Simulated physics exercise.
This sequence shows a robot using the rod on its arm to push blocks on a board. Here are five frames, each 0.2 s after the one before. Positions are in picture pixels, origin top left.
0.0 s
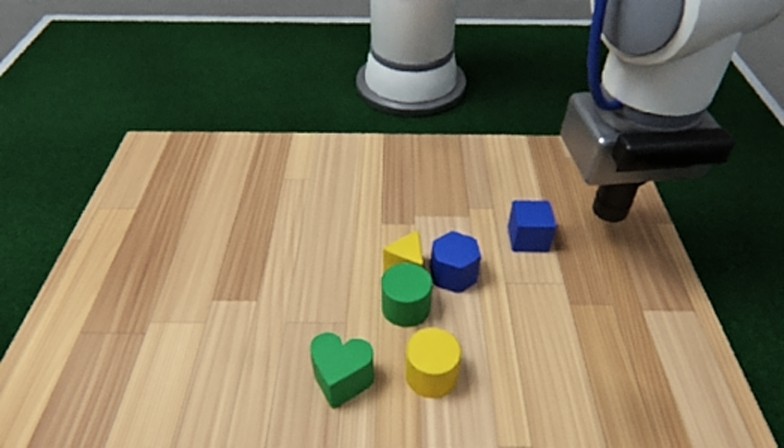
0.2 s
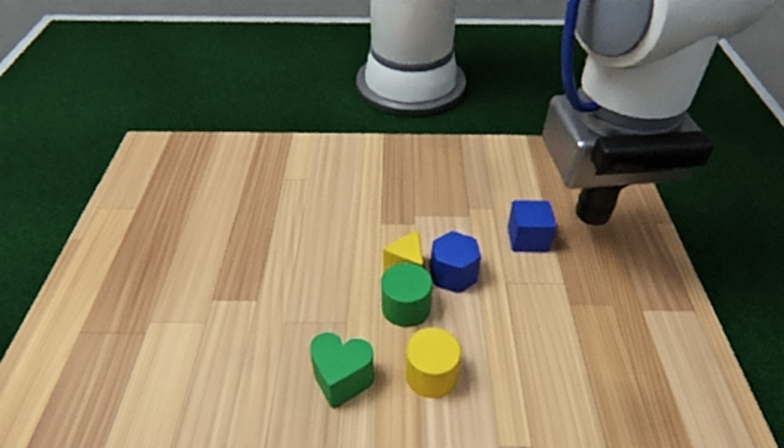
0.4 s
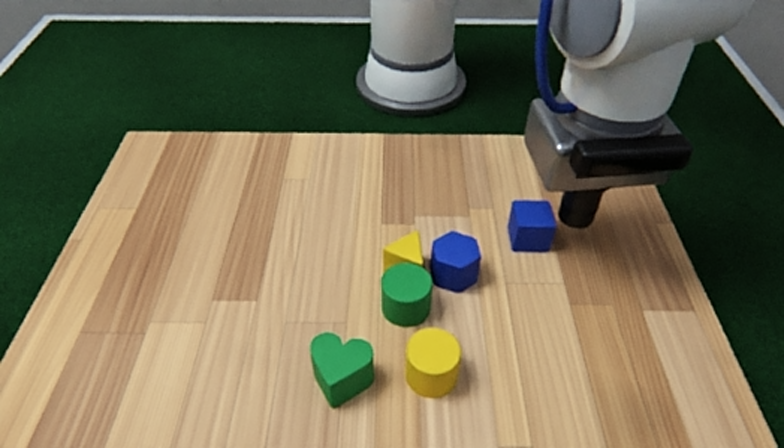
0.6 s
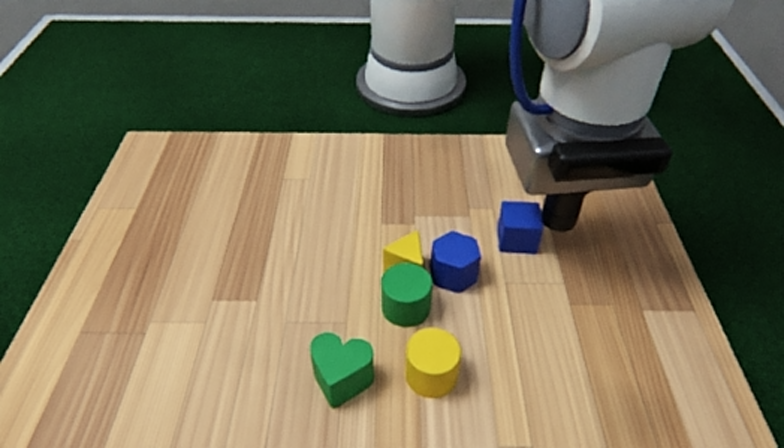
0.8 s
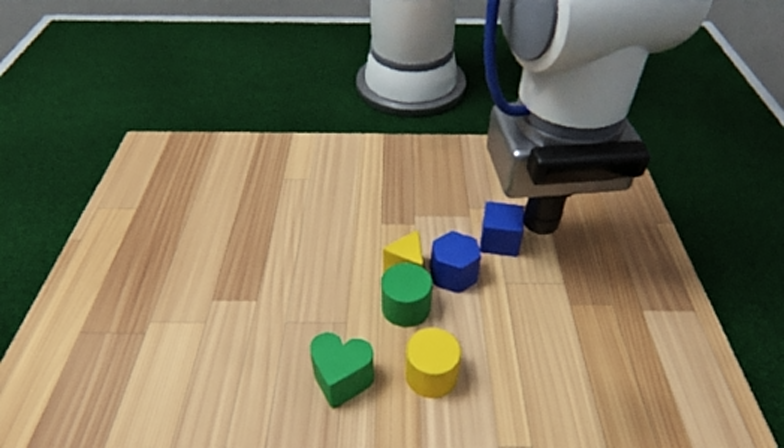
On a wooden board, a robot arm moved its rod left toward a blue square block and pushed it closer to the blue hexagonal block, while the green and yellow blocks stayed still.
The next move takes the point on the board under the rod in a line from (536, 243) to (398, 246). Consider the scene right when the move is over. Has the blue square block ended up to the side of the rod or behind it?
That would be a no.
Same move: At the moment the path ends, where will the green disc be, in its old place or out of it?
Here's my answer: The green disc remains in position.
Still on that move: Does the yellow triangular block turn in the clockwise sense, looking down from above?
Answer: No.
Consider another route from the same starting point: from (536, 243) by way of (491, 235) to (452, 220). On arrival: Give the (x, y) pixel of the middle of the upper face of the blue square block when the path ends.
It ends at (427, 209).
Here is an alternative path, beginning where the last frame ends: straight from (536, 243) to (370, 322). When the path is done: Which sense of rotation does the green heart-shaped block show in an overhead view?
From above, the green heart-shaped block will be seen to turn anti-clockwise.
The first path, step by step. One third of the way, rod (492, 224); blue square block (456, 216).
Two thirds of the way, rod (445, 225); blue hexagonal block (453, 249), turned 15° anticlockwise; blue square block (409, 214).
At the end, rod (398, 227); green disc in place; yellow triangular block (397, 249), turned 40° anticlockwise; blue hexagonal block (452, 249), turned 15° anticlockwise; blue square block (363, 212), turned 15° clockwise.
